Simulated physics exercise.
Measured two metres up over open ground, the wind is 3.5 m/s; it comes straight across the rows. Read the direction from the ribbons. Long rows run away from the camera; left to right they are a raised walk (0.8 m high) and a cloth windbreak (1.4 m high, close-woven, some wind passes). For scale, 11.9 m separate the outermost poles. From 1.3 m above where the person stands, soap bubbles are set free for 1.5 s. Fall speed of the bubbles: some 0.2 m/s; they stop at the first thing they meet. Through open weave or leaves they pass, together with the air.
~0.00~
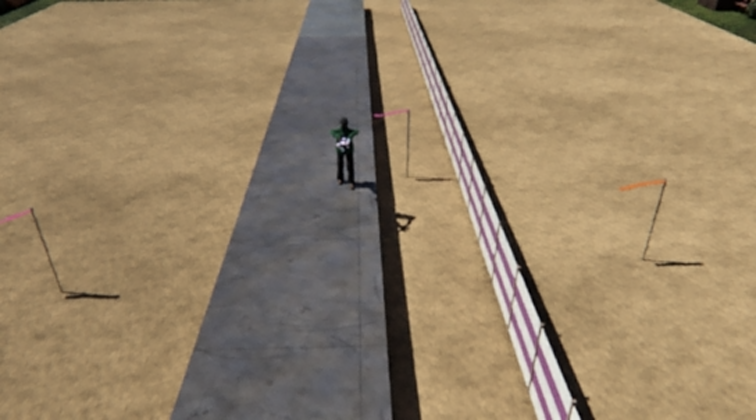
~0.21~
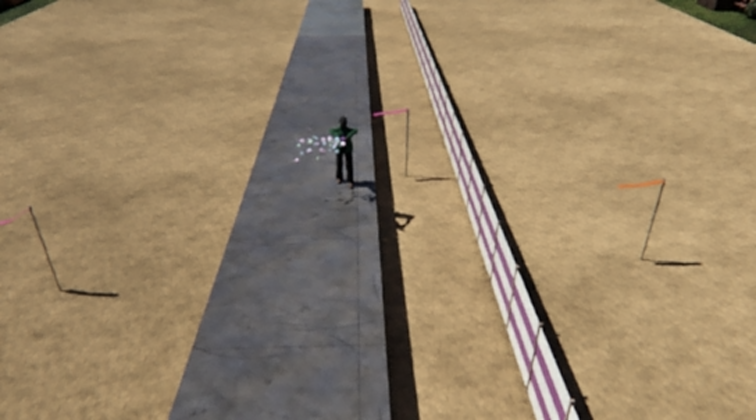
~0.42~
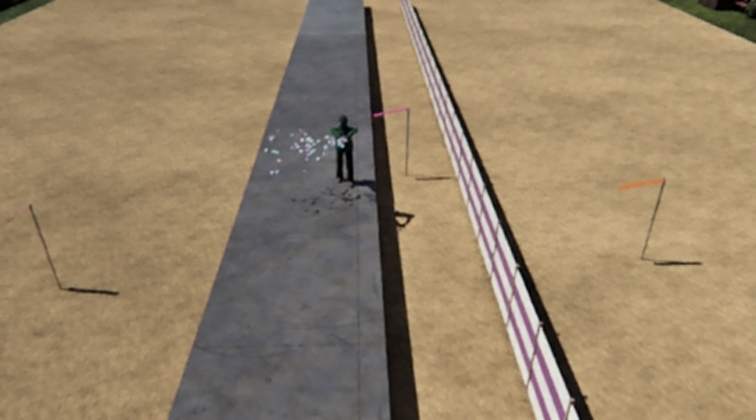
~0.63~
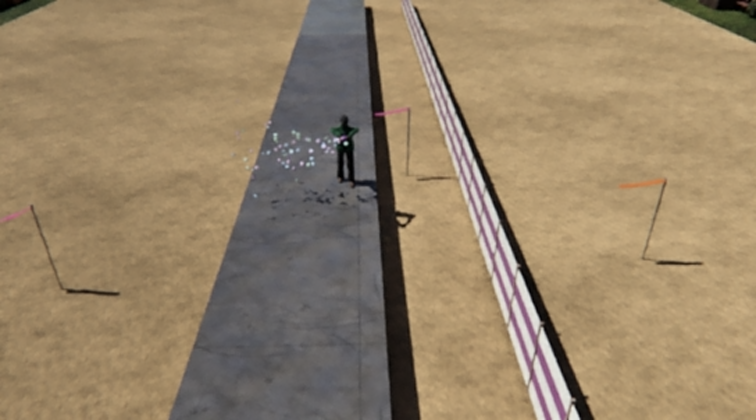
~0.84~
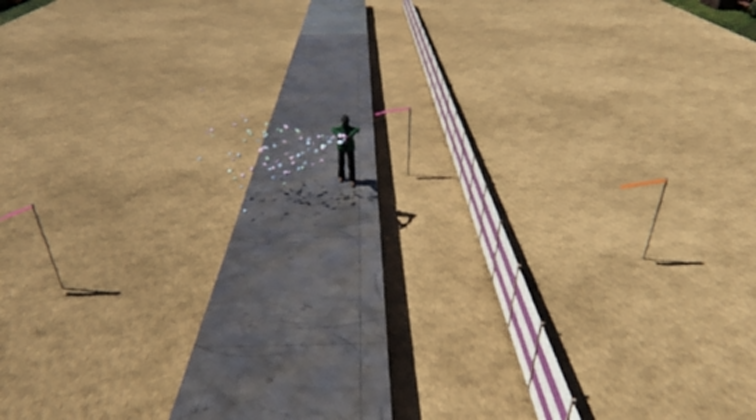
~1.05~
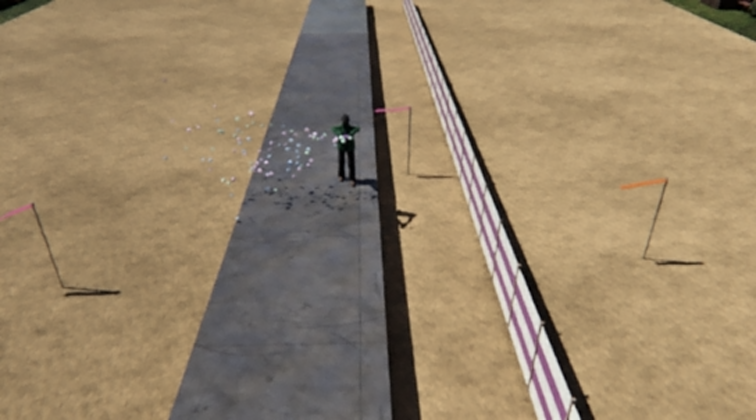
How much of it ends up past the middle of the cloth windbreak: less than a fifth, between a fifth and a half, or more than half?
Below one fifth of them.
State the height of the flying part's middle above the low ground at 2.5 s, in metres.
About 1.6 m.
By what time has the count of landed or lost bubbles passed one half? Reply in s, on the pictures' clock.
About 8.5 seconds.
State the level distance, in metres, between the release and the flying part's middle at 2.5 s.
My estimate would be some 4.5 metres.
After 2.5 s, 3 % is no longer flying here, and 0 % is beyond the cloth windbreak; the middle of what still flies is 1.6 m above the low ground, near (149, 163).
After 4.0 s, 10 % is no longer flying here, and 0 % is beyond the cloth windbreak; the middle of what still flies is 1.3 m above the low ground, near (19, 177).
After 8.0 s, 47 % is no longer flying here, and 0 % is beyond the cloth windbreak.
After 20.0 s, 99 % is no longer flying here, and 0 % is beyond the cloth windbreak.
After 45.0 s, 100 % is no longer flying here, and 0 % is beyond the cloth windbreak.
